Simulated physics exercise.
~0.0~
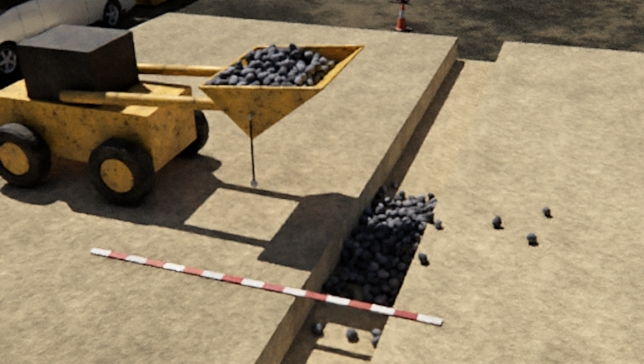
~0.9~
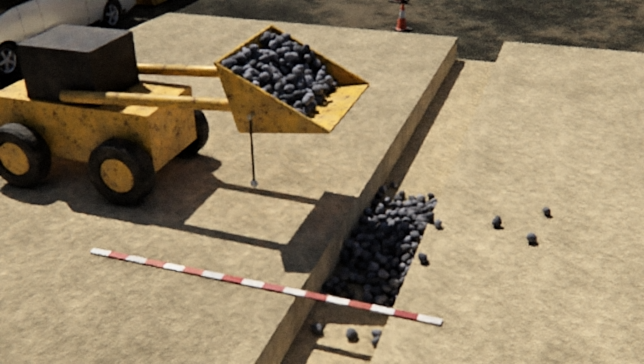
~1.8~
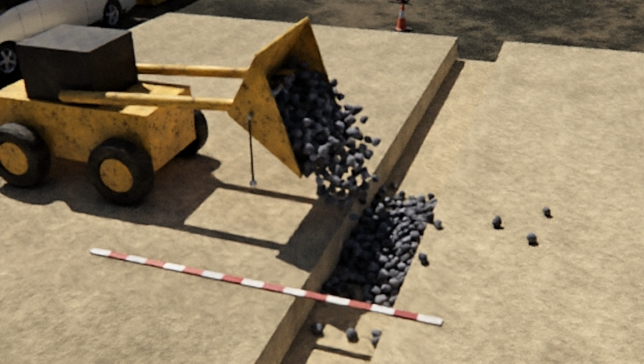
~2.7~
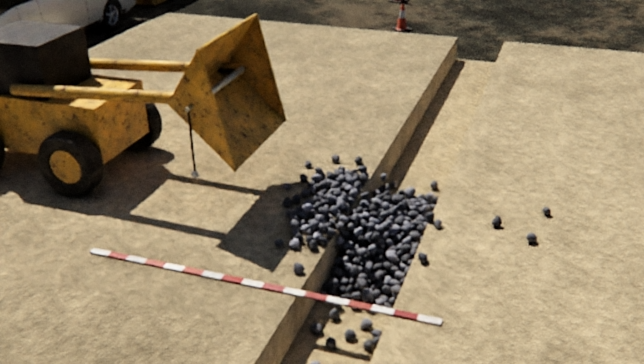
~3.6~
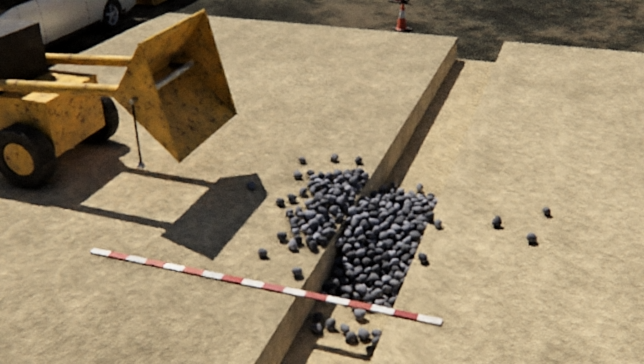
A yellow loader tipped its raised bucket of dark stones toward a partly filled trench, spilling them partly into it and partly on the near edge, then backed away to the left with its emptied bucket still tilted down.
